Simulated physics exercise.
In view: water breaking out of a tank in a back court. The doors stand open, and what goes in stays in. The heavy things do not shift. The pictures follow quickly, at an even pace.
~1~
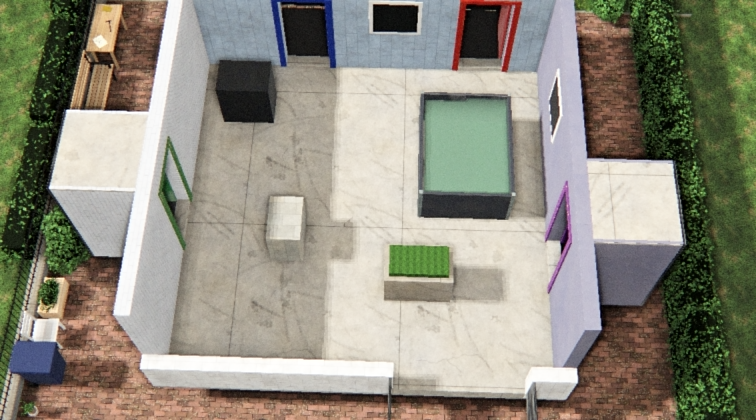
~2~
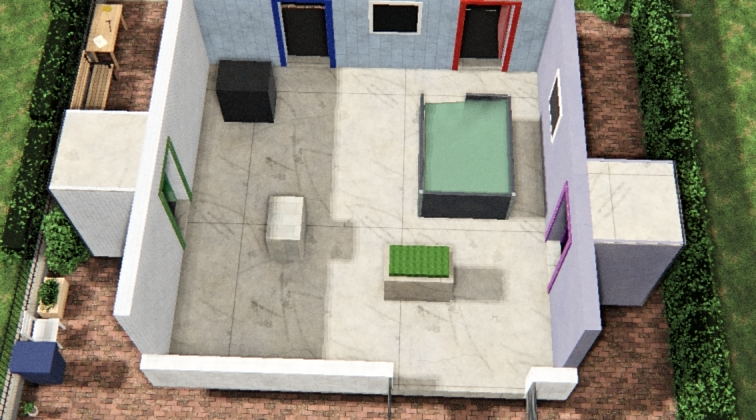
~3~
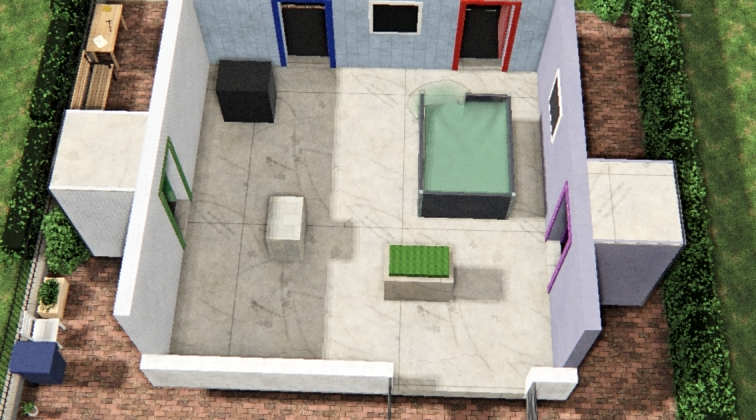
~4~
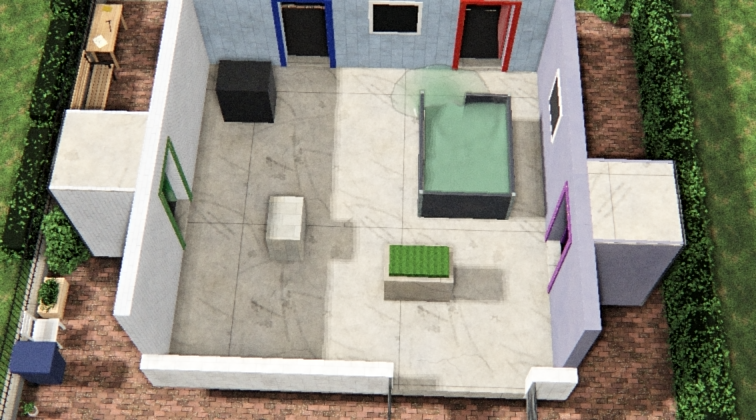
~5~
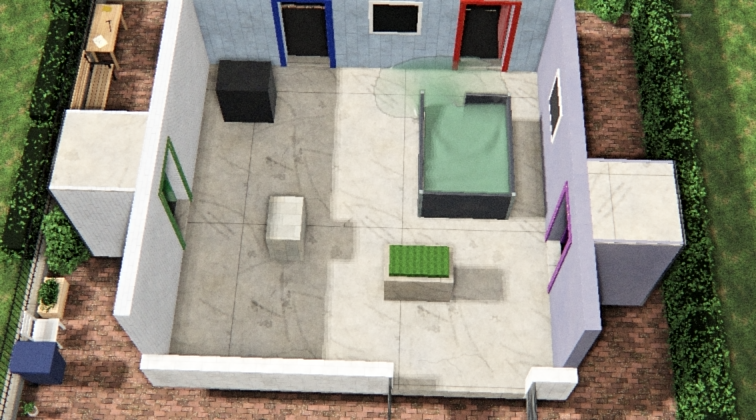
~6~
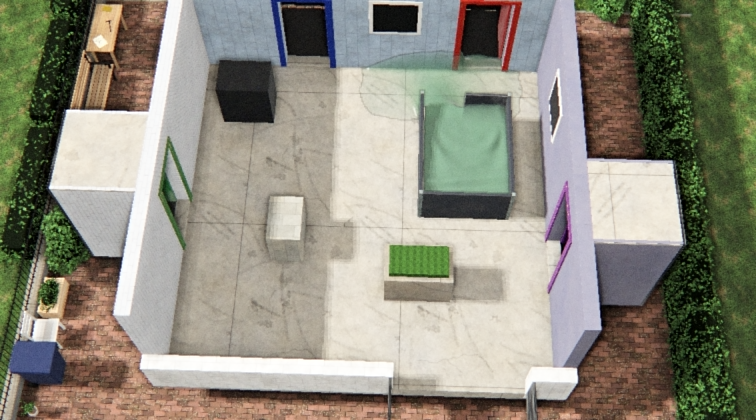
Green water pours through a gap in the tank's far side and spreads leftward across the floor.
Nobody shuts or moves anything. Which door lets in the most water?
Most goes in at the red door.
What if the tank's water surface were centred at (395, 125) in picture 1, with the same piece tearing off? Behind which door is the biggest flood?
I say the door marked blue.
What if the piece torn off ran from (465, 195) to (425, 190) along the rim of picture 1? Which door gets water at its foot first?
That is the purple-painted one.
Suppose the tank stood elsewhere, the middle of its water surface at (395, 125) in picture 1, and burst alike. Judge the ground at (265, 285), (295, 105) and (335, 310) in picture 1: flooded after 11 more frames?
As listed: Not flooded, covered, not flooded.
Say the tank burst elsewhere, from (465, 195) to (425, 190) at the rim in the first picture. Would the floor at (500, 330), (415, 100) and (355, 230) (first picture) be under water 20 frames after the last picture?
As listed: Awash, clear, awash.
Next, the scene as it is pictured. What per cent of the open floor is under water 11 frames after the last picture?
Near 25 in a hundred.
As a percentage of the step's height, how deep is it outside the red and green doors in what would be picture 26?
Roughly 190 per cent, then 90 per cent.
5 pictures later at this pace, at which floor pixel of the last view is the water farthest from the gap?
Close to (254, 65).
A moment on, water covers 15 % of the floor; red door some in, green door not reached, purple door not reached, blue door wet at the sill, nothing in.
Next, water covers 25 % of the floor; red door a lot in, green door not reached, purple door not reached, blue door a trickle in.
Then, water covers 50 % of the floor; red door a lot in, green door wet at the sill, nothing in, purple door wet at the sill, nothing in, blue door a trickle in.
Later, water covers 70 % of the floor; red door a lot in, green door wet at the sill, nothing in, purple door wet at the sill, nothing in, blue door some in.
In the end, water covers 90 % of the floor; red door a lot in, green door wet at the sill, nothing in, purple door wet at the sill, nothing in, blue door some in; the red door has let in the most.
